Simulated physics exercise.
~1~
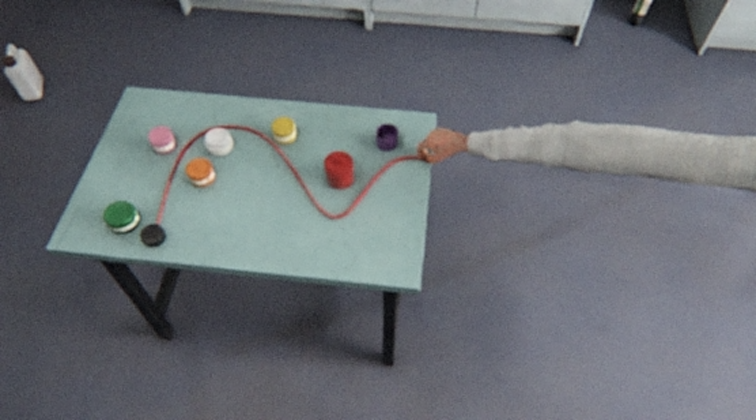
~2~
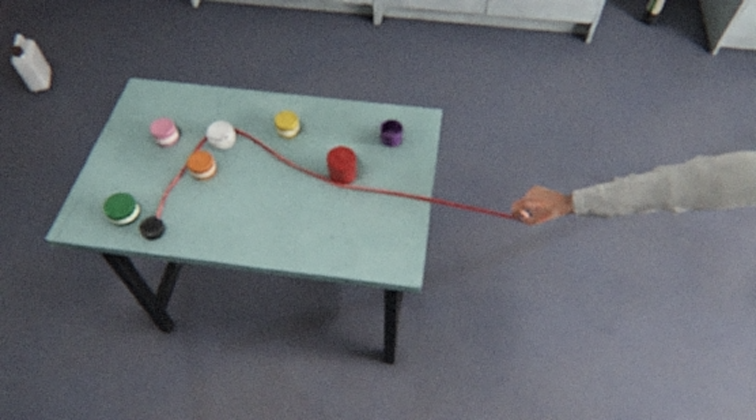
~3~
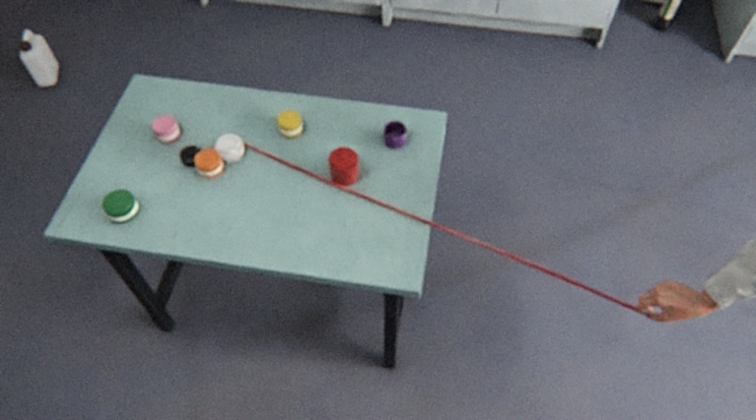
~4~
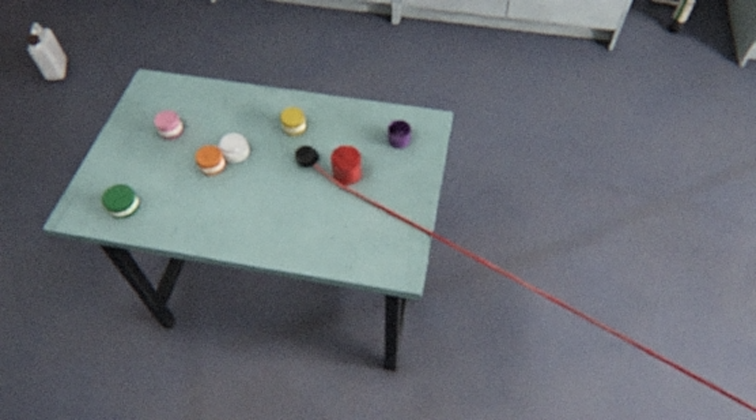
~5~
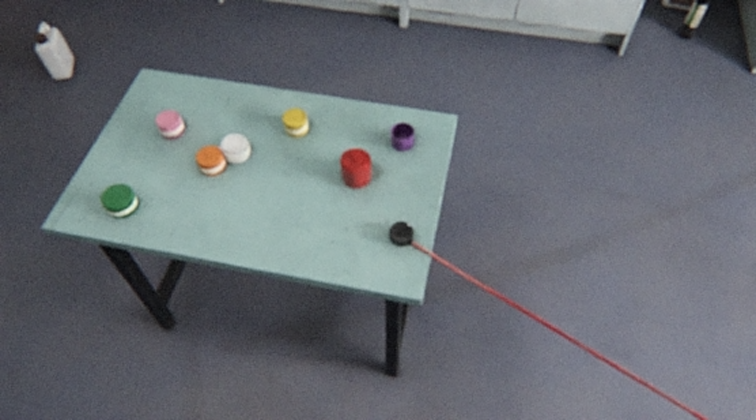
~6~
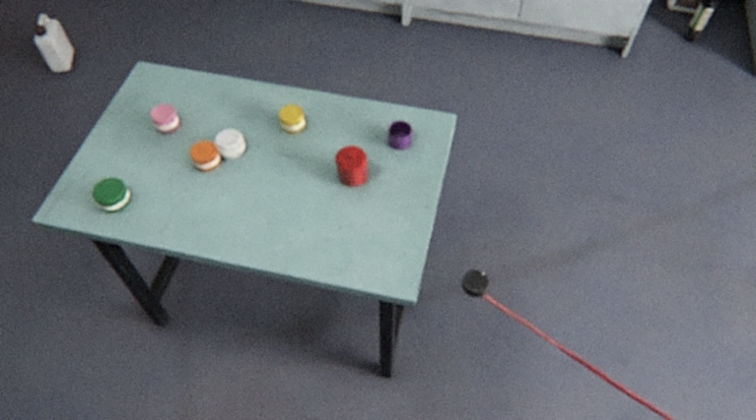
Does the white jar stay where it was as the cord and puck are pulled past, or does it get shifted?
It gets shifted a little, ending up close beside the orange tin. The orange and yellow tins stay more or less where they were.
